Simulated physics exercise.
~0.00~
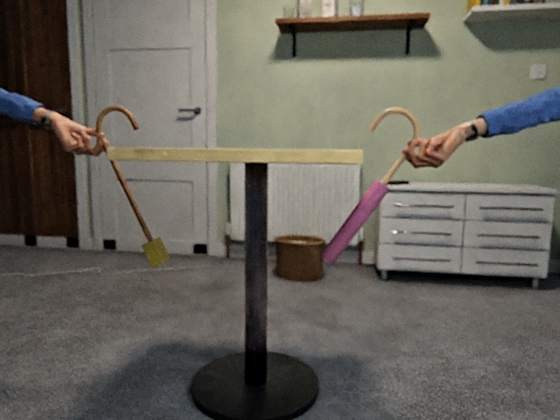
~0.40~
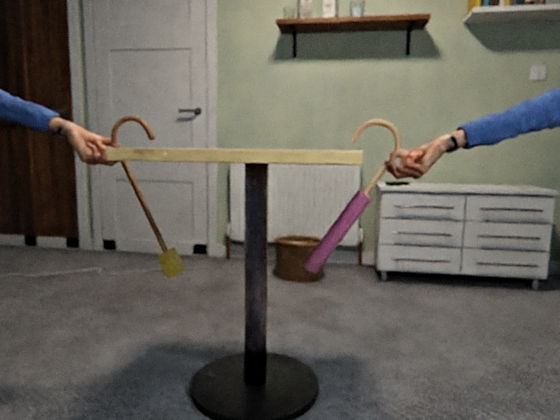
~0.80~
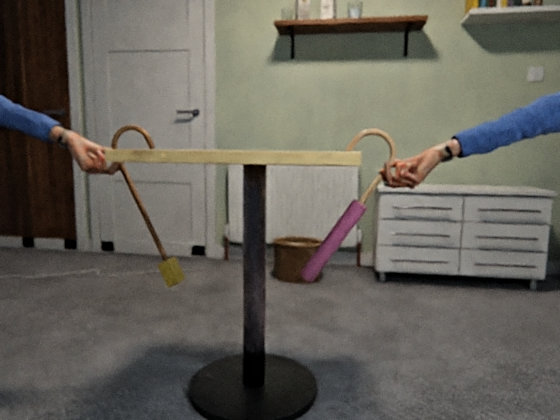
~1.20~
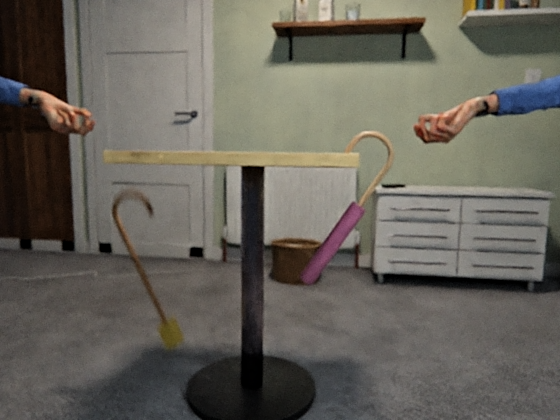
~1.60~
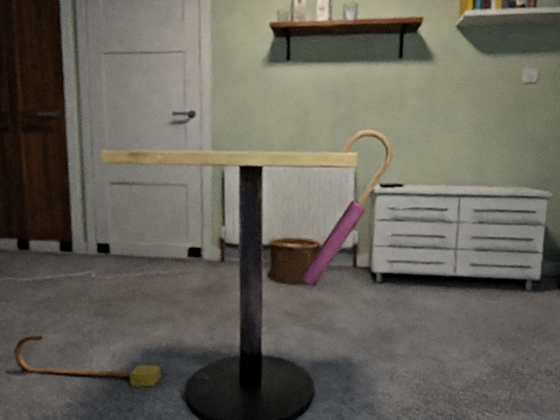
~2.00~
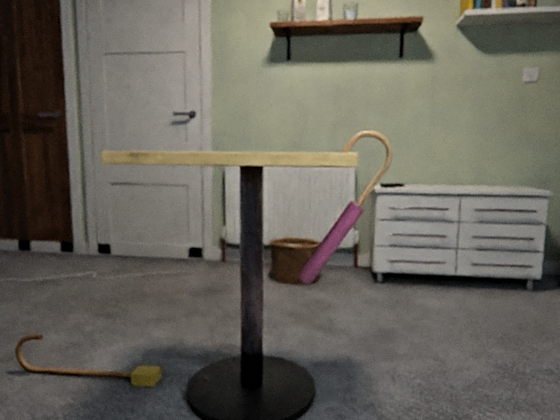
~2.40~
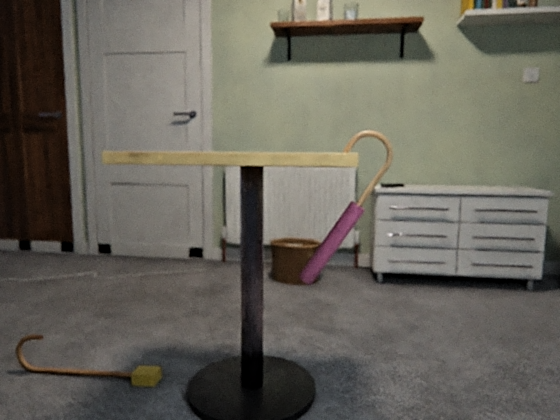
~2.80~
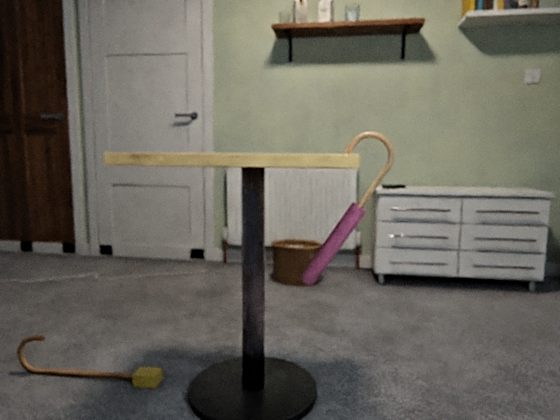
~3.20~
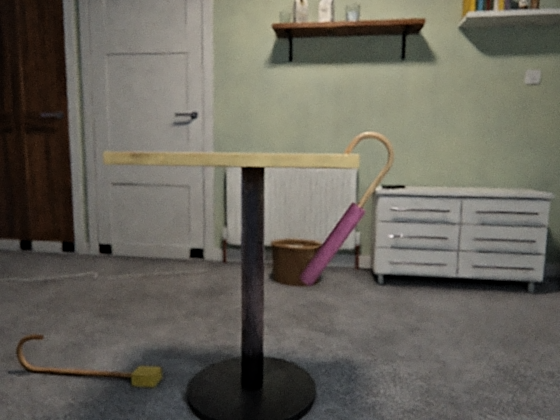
In a room with a grey carpet and pale green walls, a small table on a single black post stands between two hands reaching in from either side. The left hand holds a hooked stick with a yellow brush-like end, and the right holds a pink umbrella with a curved handle. Both hands move inward and lower the hooks onto the table's ends. They let go and draw back, and the yellow brush drops straight away while the umbrella hangs on. The brush ends up lying on the carpet at the left, and the umbrella stays hooked, tilted and still.
